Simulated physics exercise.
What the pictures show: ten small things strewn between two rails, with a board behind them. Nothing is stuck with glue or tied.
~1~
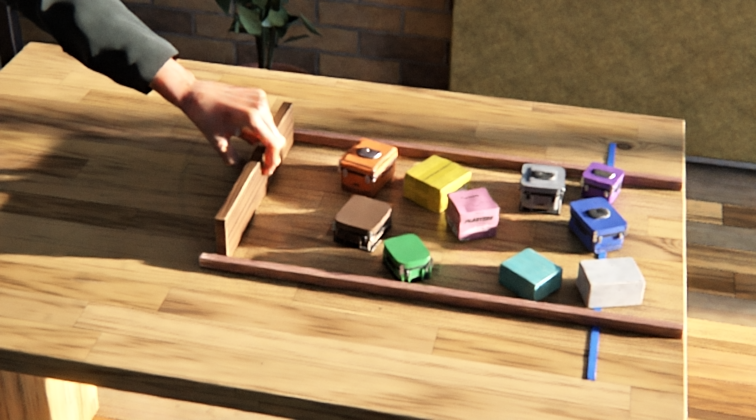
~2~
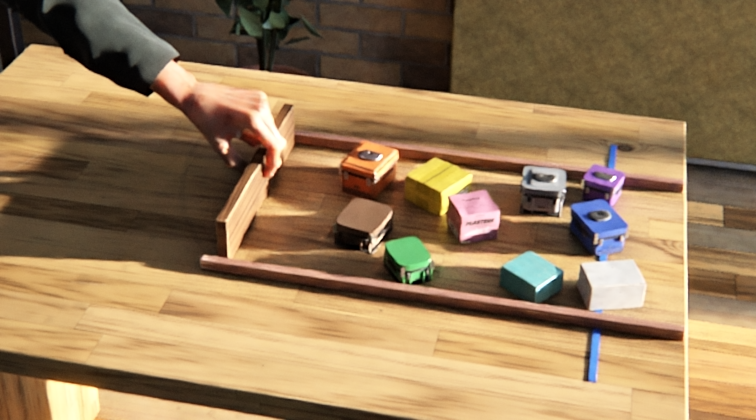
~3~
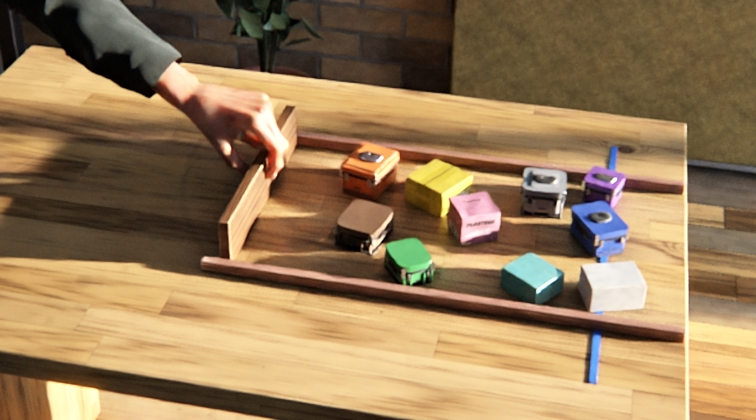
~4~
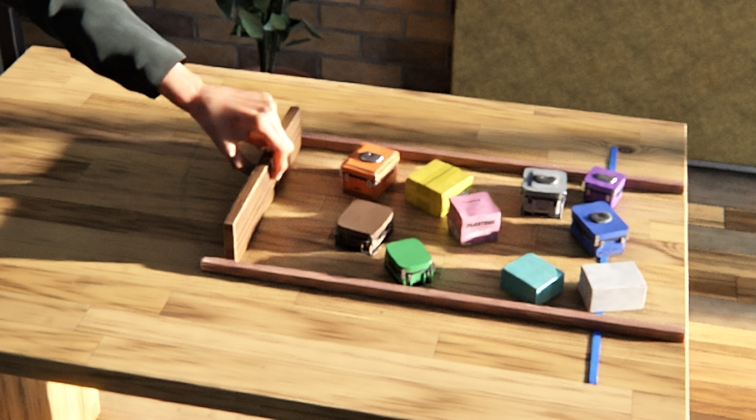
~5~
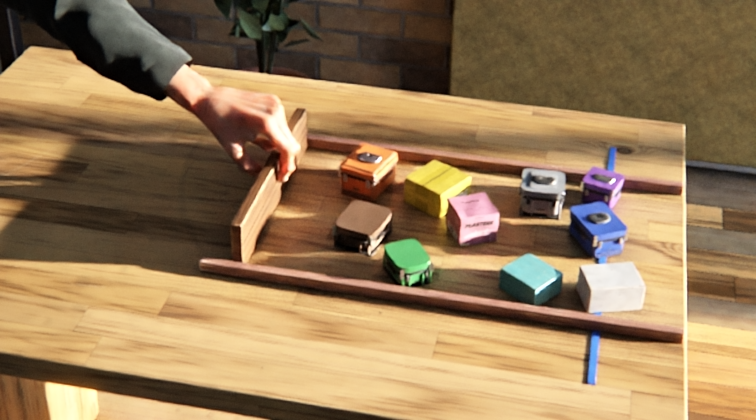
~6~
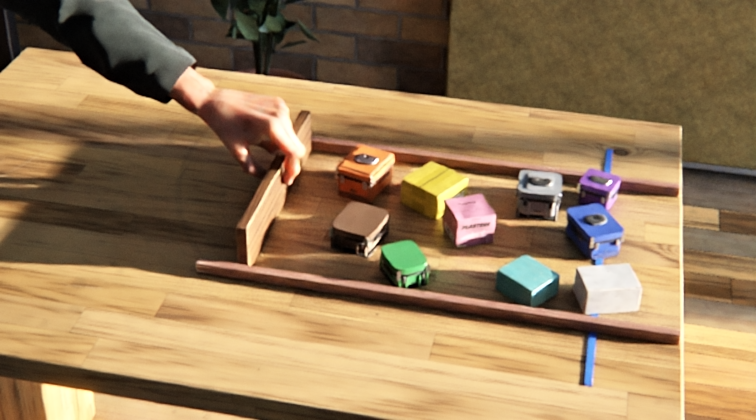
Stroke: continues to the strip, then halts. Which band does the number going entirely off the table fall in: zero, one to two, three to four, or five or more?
All but three or four remain.
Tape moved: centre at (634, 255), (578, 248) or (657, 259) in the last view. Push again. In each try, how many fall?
Going through each try, you'd get 7, 2 and 7.
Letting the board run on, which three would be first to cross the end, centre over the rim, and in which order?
Grey case, white block, blue case.
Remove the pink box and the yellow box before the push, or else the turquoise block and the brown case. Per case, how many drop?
First try: 2 fallen; other try: 1.
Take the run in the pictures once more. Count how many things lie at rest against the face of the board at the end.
3 in contact.
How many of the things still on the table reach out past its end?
Expected count: 4.
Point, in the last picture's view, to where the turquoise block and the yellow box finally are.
In the last picture the first middle sits at (663, 299) and the other at (674, 219).
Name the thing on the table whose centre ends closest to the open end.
Ending up nearest is the purple case.
A little later, none off yet; white block at rest near (607, 289); purple case at rest near (598, 191); blue case at rest near (594, 232).
Next, none off yet; white block moving near (618, 289); purple case shifted about its own width near (653, 194); blue case moving near (604, 235).
When it is over, the number that fall off is three or four; down, grey case, blue case and white block.
